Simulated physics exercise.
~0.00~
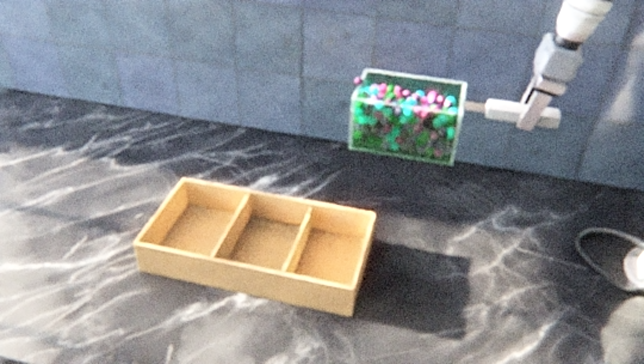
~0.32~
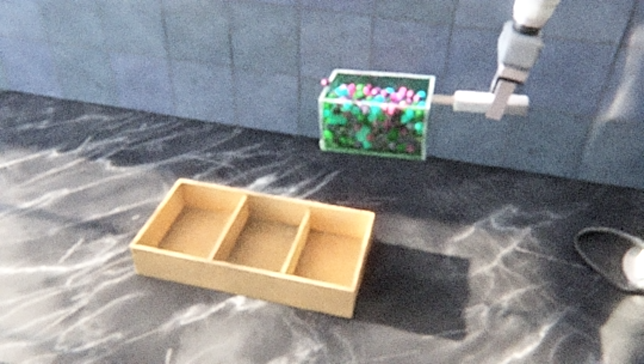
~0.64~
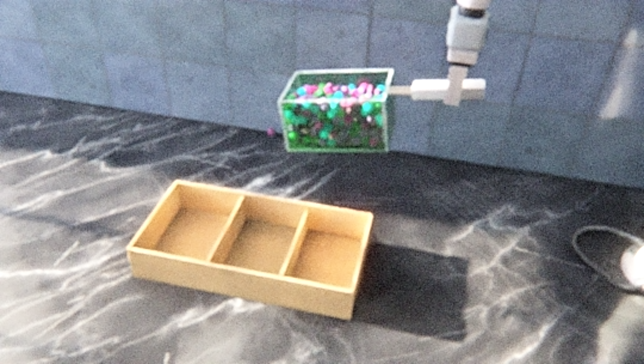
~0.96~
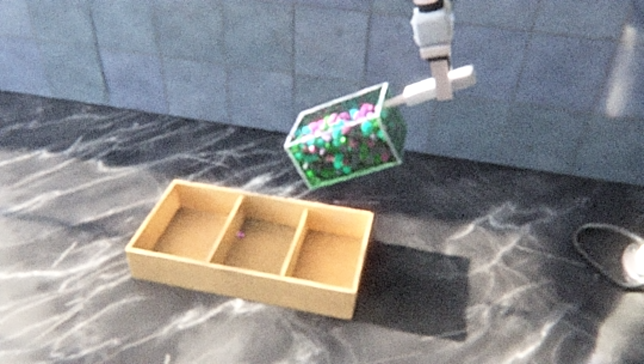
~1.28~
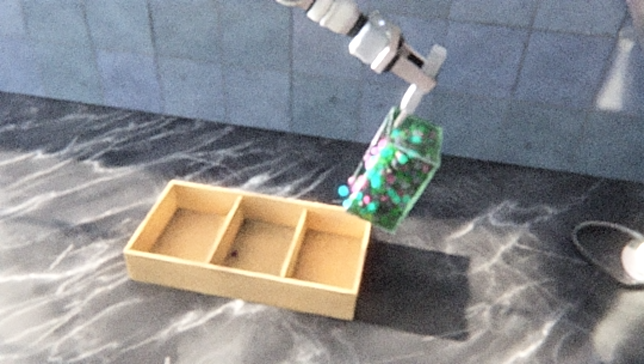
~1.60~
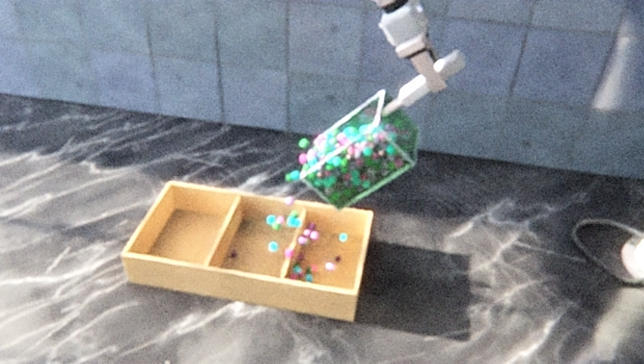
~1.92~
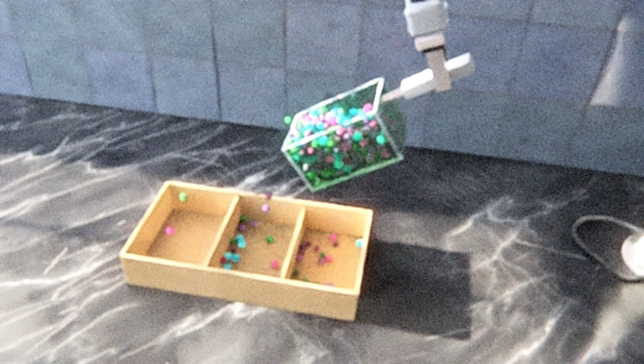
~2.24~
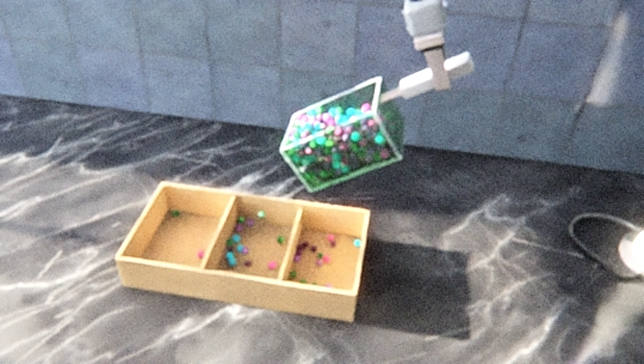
To begin with, a robot arm holds a clear box full of small round sweets in green, pink, blue and purple above a dark marbled table, where a wooden crate with three compartments stands still. The arm carries the box left until it hovers near the crate, then starts to tip it forward. It swings the box into a steep tilt beside the crate's right end. As the box eases back, sweets tumble into the crate. Finally the box stays slightly tilted, still mostly full, with scattered sweets lying in all three compartments, fewest in the left one.
